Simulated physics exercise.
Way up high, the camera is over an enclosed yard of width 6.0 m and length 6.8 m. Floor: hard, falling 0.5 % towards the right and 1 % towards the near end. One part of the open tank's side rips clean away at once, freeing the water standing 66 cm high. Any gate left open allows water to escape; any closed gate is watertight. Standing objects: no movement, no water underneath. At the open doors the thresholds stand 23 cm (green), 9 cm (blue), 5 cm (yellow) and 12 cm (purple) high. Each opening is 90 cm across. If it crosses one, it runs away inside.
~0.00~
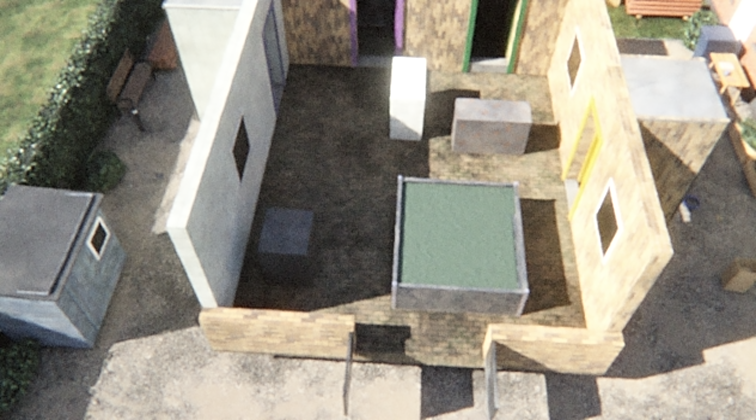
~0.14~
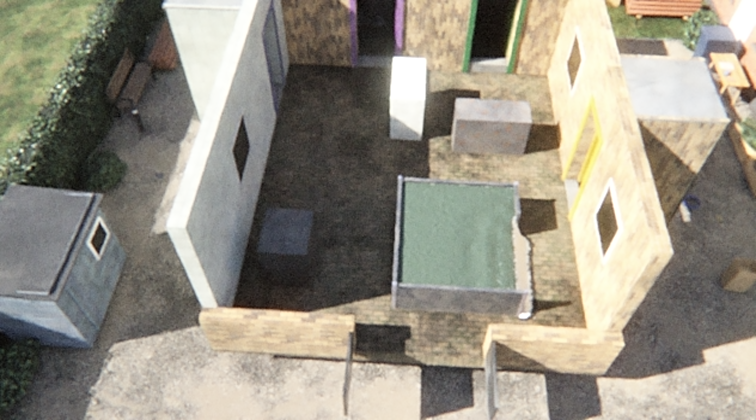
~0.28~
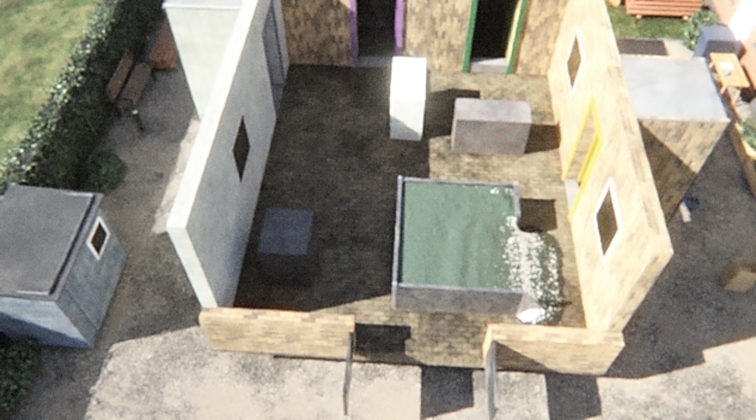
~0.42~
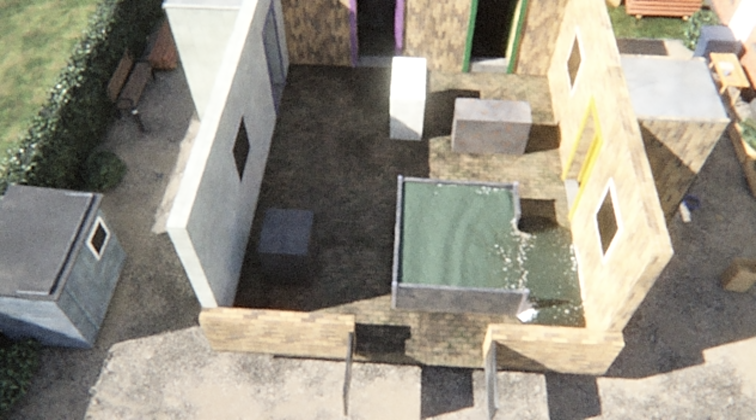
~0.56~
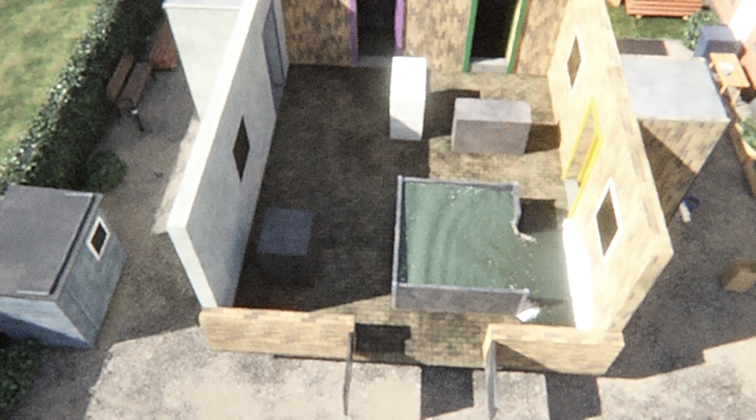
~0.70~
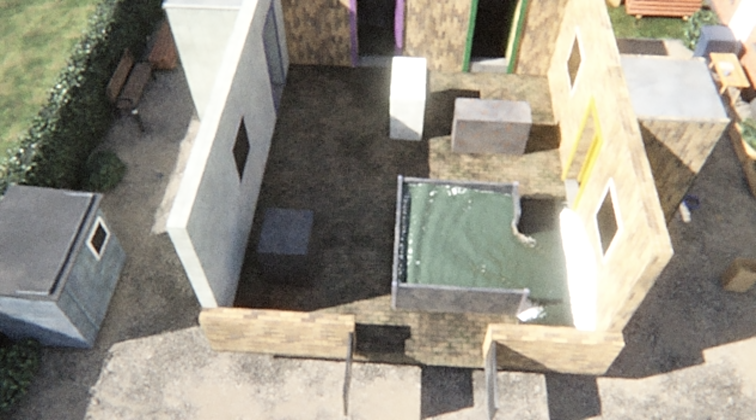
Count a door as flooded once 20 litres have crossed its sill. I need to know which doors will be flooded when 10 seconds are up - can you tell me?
Green door: Within the allowance; blue door: Within the allowance; yellow door: Beyond the allowance; purple door: Within the allowance.
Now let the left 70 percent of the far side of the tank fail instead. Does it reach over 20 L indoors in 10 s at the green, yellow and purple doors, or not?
Compared with the limit, green is lower, yellow is higher and purple is lower.
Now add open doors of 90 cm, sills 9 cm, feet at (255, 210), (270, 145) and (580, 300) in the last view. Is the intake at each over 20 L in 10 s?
So, in the order given, it's shy of the mark, then shy of the mark, then beyond the mark.
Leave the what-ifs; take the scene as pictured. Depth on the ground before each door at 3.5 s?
Green 11 cm, blue 0 cm, yellow 11 cm, purple 0 cm.
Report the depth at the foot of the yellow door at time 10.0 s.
6.0 cm.
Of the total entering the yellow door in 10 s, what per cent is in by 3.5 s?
I'd put it at about 45 per cent by that point.
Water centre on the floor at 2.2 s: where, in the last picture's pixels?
I'd put it close to (500, 266).
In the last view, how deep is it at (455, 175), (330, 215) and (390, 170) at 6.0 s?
The depths come out at 4, 2 and 2 centimetres, in the order listed.
After 1.4 s water covers 15 % of the floor and is deepest (72 cm) near (588, 352); green door not reached, blue door not reached, yellow door 11 cm at the sill, 3 L in, purple door not reached.
After 2.2 s water covers 30 % of the floor and is deepest (53 cm) near (588, 352); green door not reached, blue door not reached, yellow door 11 cm at the sill, 16 L in, purple door not reached.
After 3.5 s water covers 50 % of the floor and is deepest (32 cm) near (243, 311); green door 11 cm at the sill, 0 L in, blue door not reached, yellow door 11 cm at the sill, 39 L in, purple door not reached.
After 6.0 s water covers 90 % of the floor and is deepest (18 cm) near (555, 350); green door 10 cm at the sill, 0 L in, blue door 4 cm at the sill, 0 L in, yellow door 8 cm at the sill, 73 L in, purple door 3 cm at the sill, 0 L in.
After 10.0 s water covers 95 % of the floor and is deepest (12 cm) near (555, 350); green door 7 cm at the sill, 0 L in, blue door 6 cm at the sill, 5 L in, yellow door 6 cm at the sill, 86 L in, purple door 7 cm at the sill, 0 L in.
